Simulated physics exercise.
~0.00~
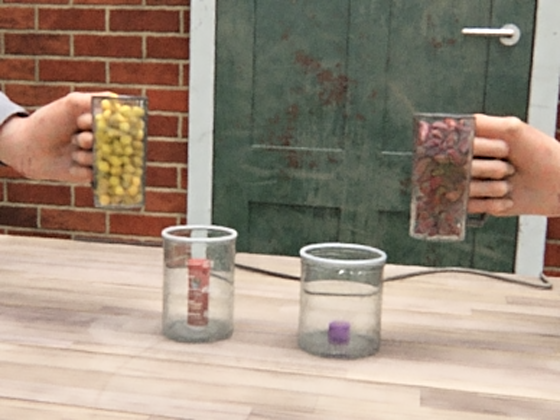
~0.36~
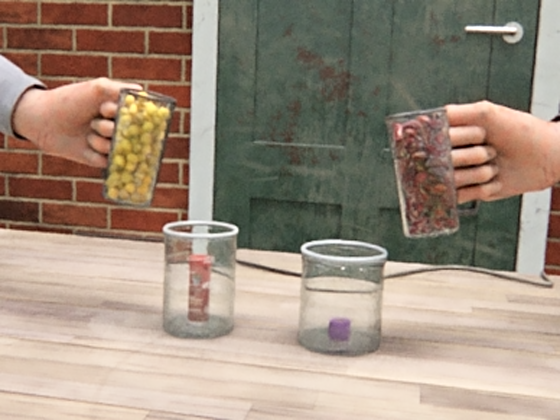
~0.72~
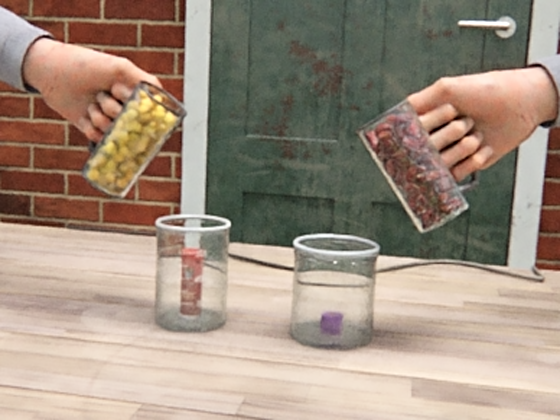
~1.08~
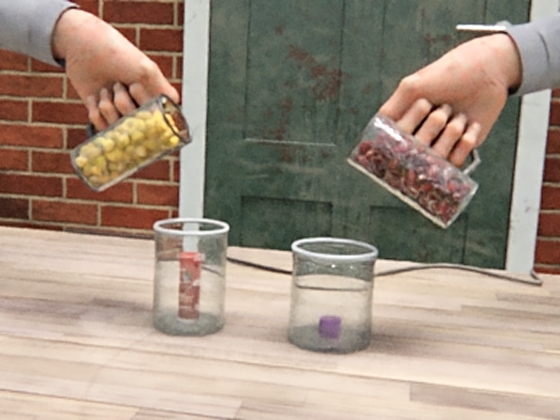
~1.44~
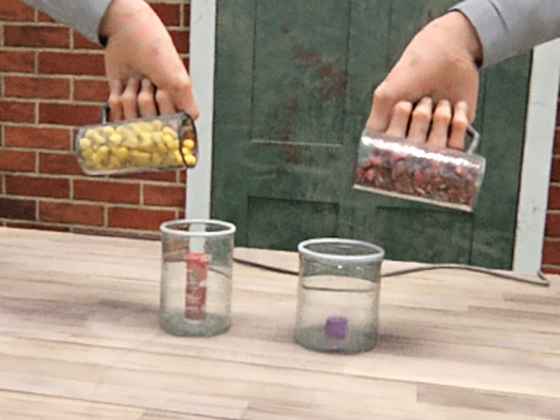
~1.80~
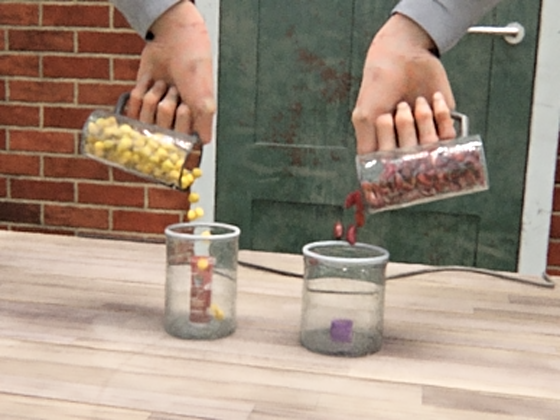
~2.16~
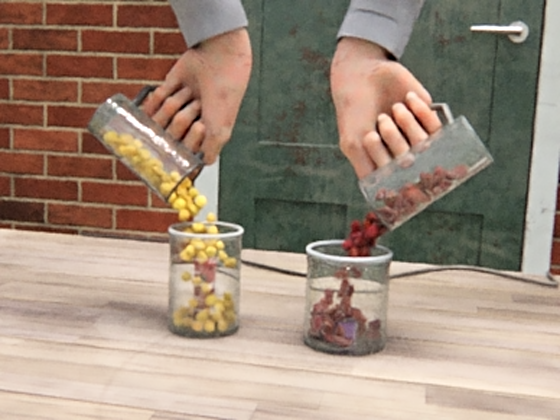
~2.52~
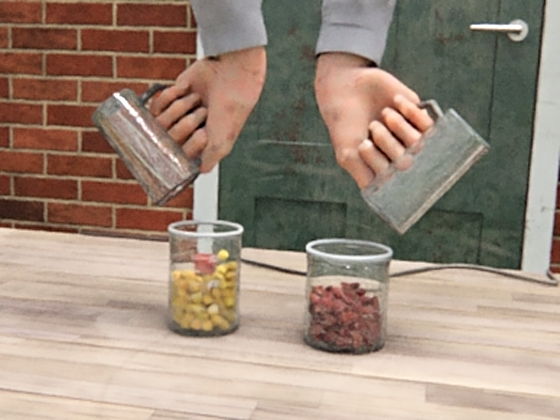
On a pale wooden tabletop before a red brick wall and a worn green door, a slightly swaying camera looks at two clear containers from the front. A tall red object stands in the left one and a small purple block in the right. Two hands hold glass cups above them, one filled with yellow pieces, the other with dark red ones. The hands tip the cups inward until the pieces tumble into the containers. Both cups empty completely, leaving the red object's top showing above the yellow pieces while the purple block is buried.
